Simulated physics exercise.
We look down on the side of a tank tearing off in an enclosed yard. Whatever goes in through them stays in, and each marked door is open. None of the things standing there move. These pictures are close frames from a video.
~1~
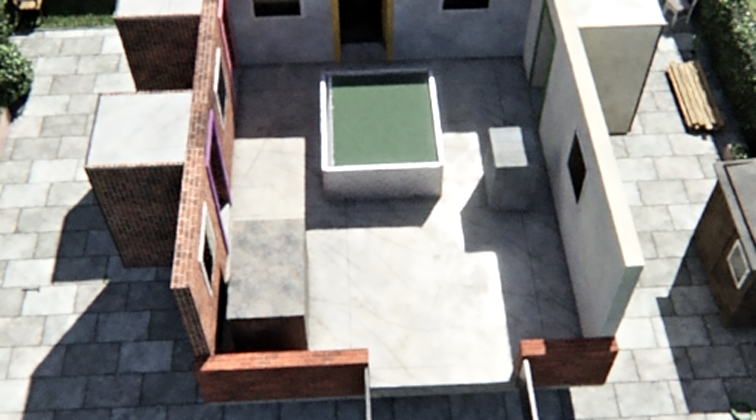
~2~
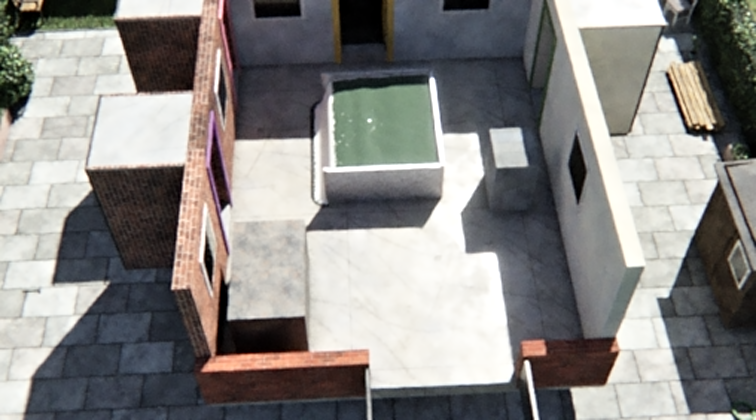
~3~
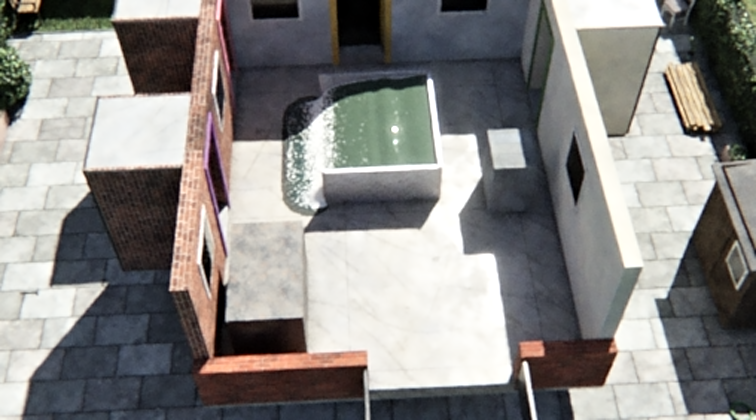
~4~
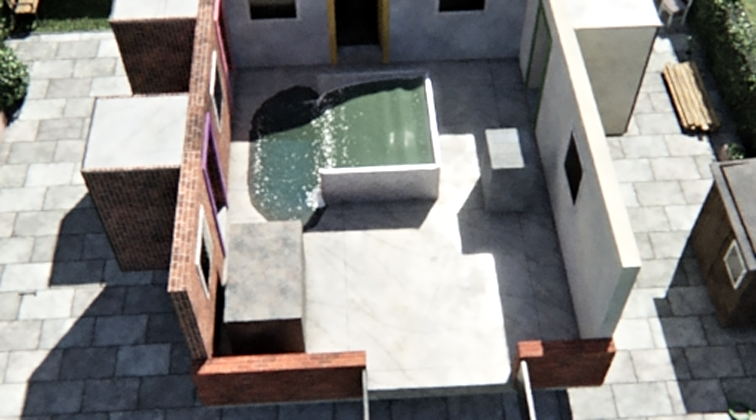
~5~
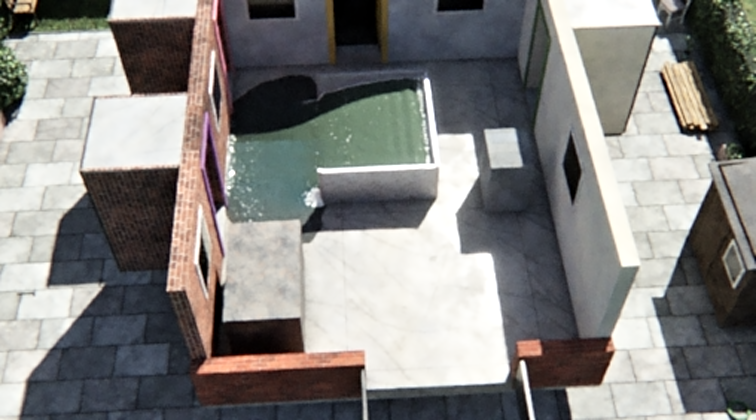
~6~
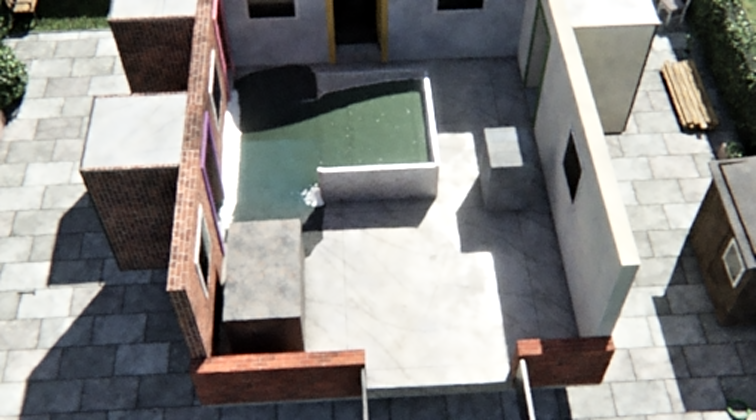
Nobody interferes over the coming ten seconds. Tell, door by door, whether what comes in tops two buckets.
In turn, the yellow door keeps to two buckets or fewer; the green door tops two buckets; the pink door tops two buckets; the purple door tops two buckets.
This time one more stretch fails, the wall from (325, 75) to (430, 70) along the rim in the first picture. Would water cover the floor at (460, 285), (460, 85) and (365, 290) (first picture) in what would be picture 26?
Taken in turn they're unwetted, swamped and unwetted.
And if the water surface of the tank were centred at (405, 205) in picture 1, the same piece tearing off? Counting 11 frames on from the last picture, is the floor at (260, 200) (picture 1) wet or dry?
There: Wet.
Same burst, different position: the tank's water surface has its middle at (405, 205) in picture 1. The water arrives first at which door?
That's the purple door.
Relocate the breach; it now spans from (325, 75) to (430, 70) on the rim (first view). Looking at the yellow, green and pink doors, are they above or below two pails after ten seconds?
Lab note: The yellow one tops the threshold; the green one tops the threshold; the pink one tops the threshold.
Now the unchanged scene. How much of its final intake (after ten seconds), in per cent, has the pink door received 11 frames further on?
Close to 45 out of every hundred.
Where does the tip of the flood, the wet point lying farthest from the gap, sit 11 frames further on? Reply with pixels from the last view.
Near (217, 381).
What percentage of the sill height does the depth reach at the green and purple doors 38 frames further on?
140 and 70 %, in that order.
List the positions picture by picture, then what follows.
In the first frame, the open tank at (380, 120) is whole and still.
In the second frame, the front is at (322, 203), out from the gap at (328, 142).
In the third frame, the front is at (310, 212), out from the gap at (326, 145).
In the fourth frame, the front is at a hidden place, out from the gap at (324, 146).
In the fifth frame, the front is at (227, 210), out from the gap at (323, 146).
In the sixth frame, the front is at (225, 238), out from the gap at (323, 145).
A moment on, water covers 25 % of the floor; the yellow door not reached, the green door not reached, the pink door under two buckets in, the purple door under two buckets in.
Next, water covers 30 % of the floor; the yellow door wet at the sill, nothing in, the green door not reached, the pink door over two buckets in, the purple door over two buckets in.
Then, water covers 75 % of the floor; the yellow door wet at the sill, nothing in, the green door wet at the sill, nothing in, the pink door far over two buckets in, the purple door far over two buckets in.
Later, water covers 95 % of the floor; the yellow door wet at the sill, nothing in, the green door over two buckets in, the pink door far over two buckets in, the purple door far over two buckets in.
In the end, water covers 95 % of the floor; the yellow door wet at the sill, nothing in, the green door over two buckets in, the pink door far over two buckets in, the purple door far over two buckets in.
